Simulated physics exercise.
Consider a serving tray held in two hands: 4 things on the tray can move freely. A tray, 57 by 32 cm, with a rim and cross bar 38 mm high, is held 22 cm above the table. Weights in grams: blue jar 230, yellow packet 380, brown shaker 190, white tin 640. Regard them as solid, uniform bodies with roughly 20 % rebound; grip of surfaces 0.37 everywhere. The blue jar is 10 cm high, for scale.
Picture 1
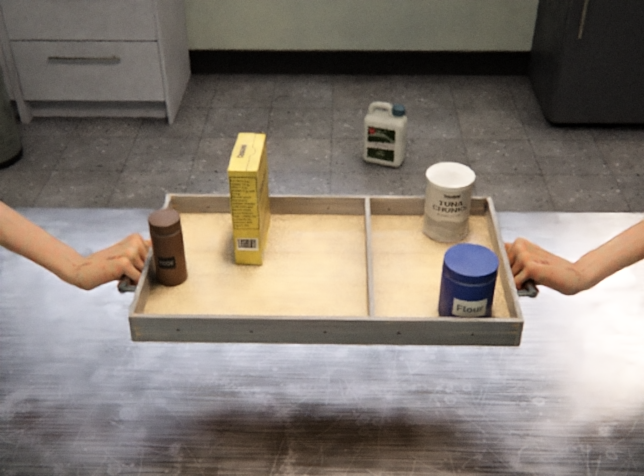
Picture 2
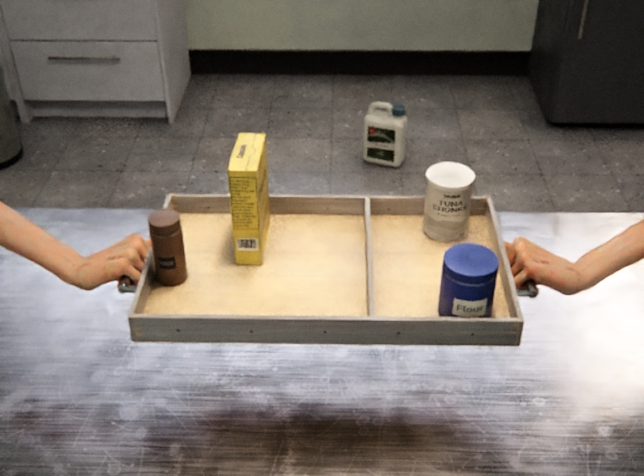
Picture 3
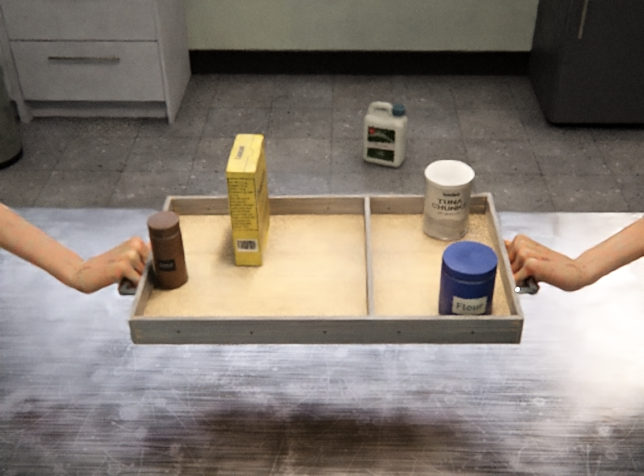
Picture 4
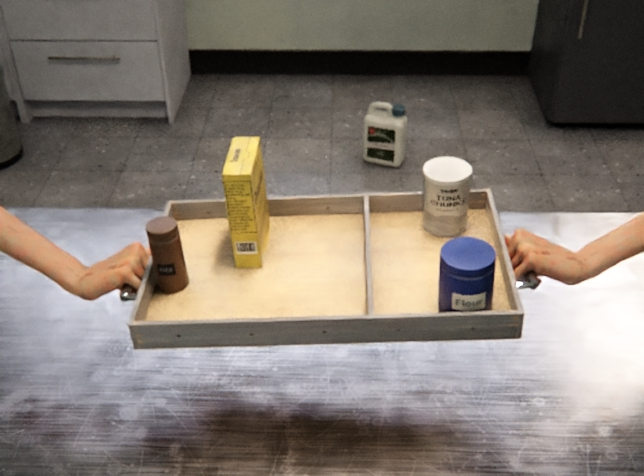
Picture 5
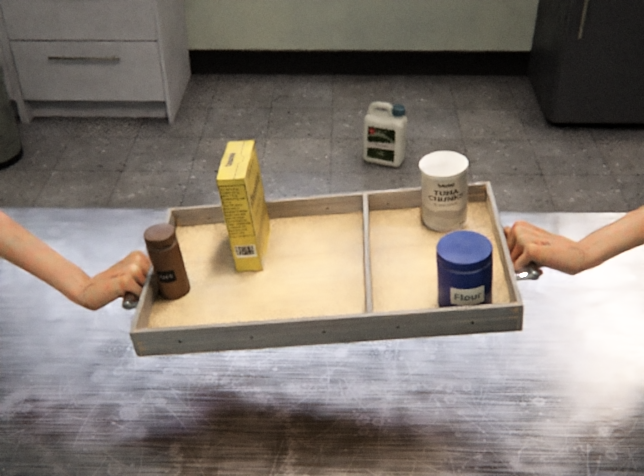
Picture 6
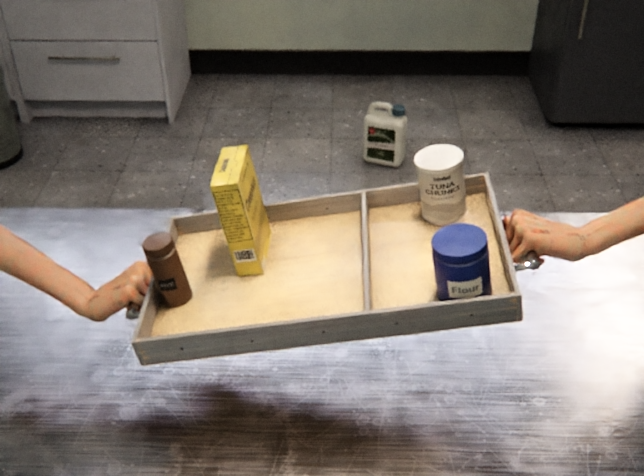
Two hands grip a wooden serving tray by its ends above a scratched metallic table, seen from the front and slightly above in a kitchen with a grey tiled floor. A brown shaker and yellow packet stand left of the cross bar, a white tin and blue jar right, with a white jug behind. The tray starts level, then tilts steadily left edge down, its items leaning with it.
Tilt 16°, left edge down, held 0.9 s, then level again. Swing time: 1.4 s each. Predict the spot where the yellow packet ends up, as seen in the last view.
It finishes at about (182, 216).
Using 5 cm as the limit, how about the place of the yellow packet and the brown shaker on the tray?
First the yellow packet: It departs its position; then the brown shaker: It stays in position.
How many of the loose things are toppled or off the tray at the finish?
1.
Then, 0.70 s later than the last frame, tray tilted 16°, left edge down; yellow packet rocked 21° off its seat near (219, 221).
Then, 0.90 s later than the last frame, tray tilted 16°, left edge down; yellow packet on its side near (184, 248).
Then, 2.20 s later than the last frame, tray tilted 8°, left edge down; yellow packet rocked 72° off its seat near (181, 233).
When it is over, lying over on the tray, yellow packet; the other 3 within 5 cm of the start. End places, in pixels of the last picture, yellow packet near (182, 216).
